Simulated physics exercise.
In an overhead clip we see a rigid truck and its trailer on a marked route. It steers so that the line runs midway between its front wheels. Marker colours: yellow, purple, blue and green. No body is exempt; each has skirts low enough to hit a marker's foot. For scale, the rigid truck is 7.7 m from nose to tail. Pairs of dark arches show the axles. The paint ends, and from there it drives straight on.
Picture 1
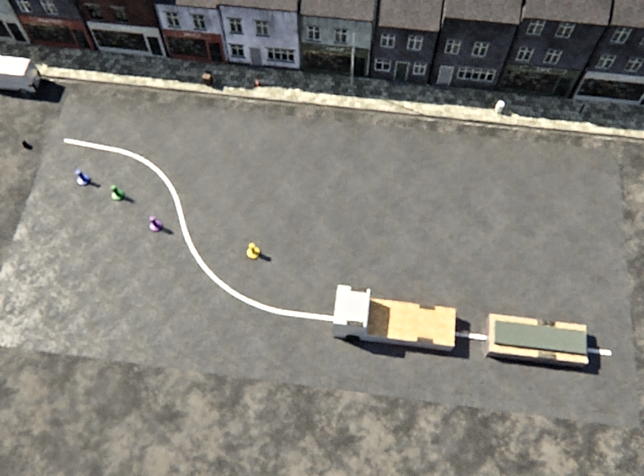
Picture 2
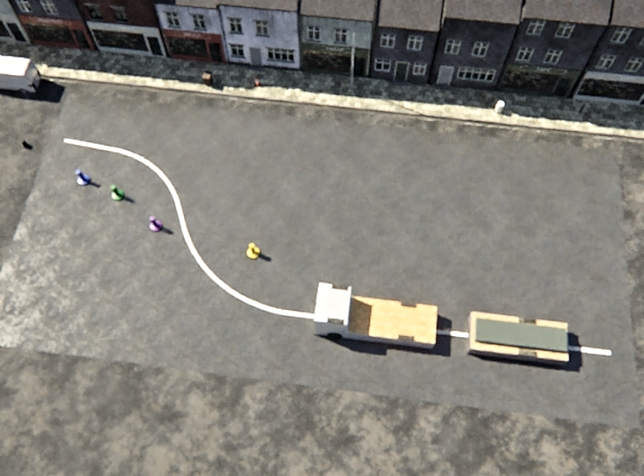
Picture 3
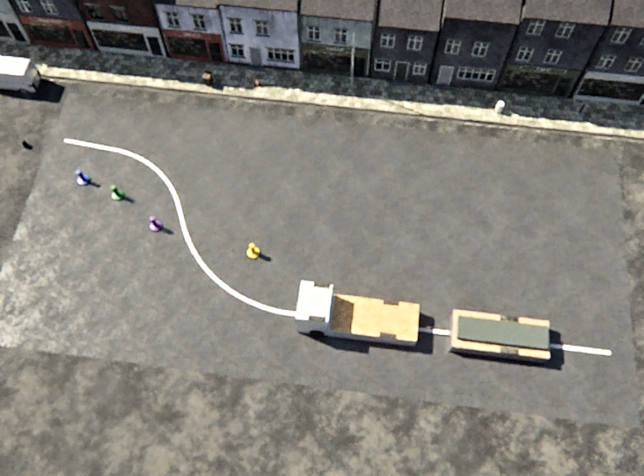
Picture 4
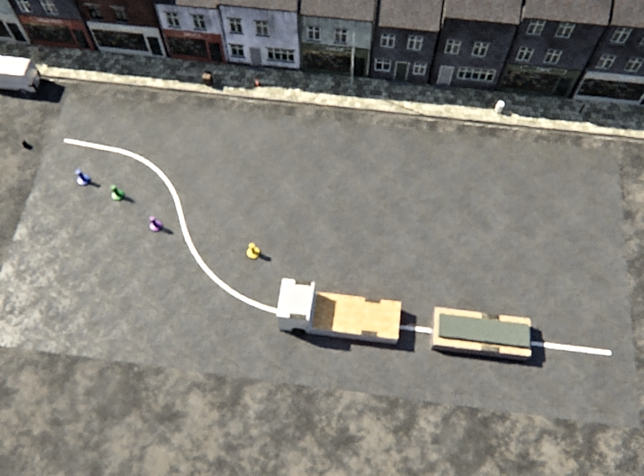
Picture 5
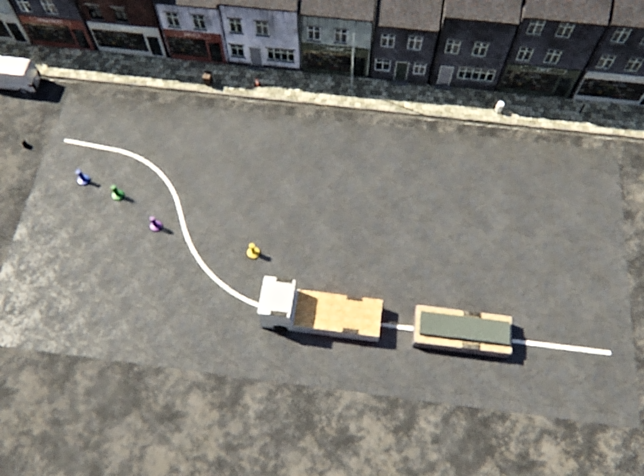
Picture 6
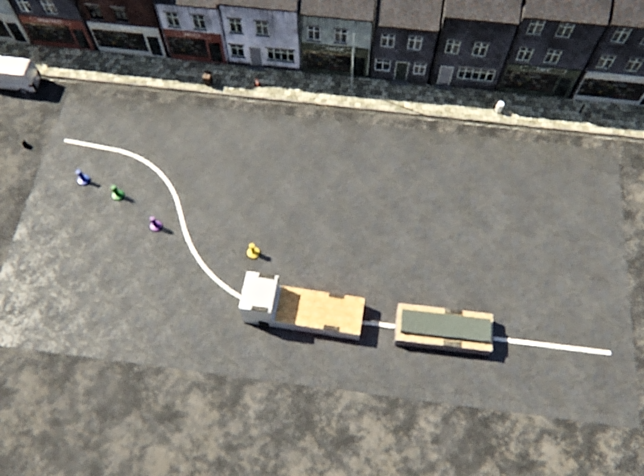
The footage shows a rigid truck with a white cab pulling one trailer slowly leftward along a white painted line on grey ground, while blue, green, purple and yellow markers stand still near the curve.
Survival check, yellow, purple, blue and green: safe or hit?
At the end, yellow gets bumped. Purple gets bumped. Blue is avoided. Green is avoided.
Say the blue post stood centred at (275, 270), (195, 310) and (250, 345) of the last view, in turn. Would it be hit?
The first place gets a hit, the second no contact, the third no contact.
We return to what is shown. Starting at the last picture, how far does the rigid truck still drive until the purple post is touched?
8.5 m.
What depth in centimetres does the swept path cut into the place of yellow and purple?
Yellow 50 and purple 20.
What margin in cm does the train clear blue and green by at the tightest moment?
Blue 20 and green 20.
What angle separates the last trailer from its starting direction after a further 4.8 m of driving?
Measured against where it started, the last trailer sits at some 0°.
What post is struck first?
The purple one.
With 8.8 m more driven, the last axle is at (326, 308) of the last picture, 30 cm off the line; the rigid truck has hit purple.
With 12.6 m more driven, the last axle is at (280, 289) of the last picture, 115 cm off the line; the trailer has hit yellow.
With 28.2 m more driven, the last axle is at (128, 167) of the last picture, 150 cm off the line; green has been passed with 20 cm to spare.
With 31.5 m more driven, the last axle is at (91, 152) of the last picture, 120 cm off the line; blue has been passed with 20 cm to spare.
With 37.9 m more driven, the last axle is at (15, 128) of the last picture, 45 cm off the line; 2 of 4 struck in all.
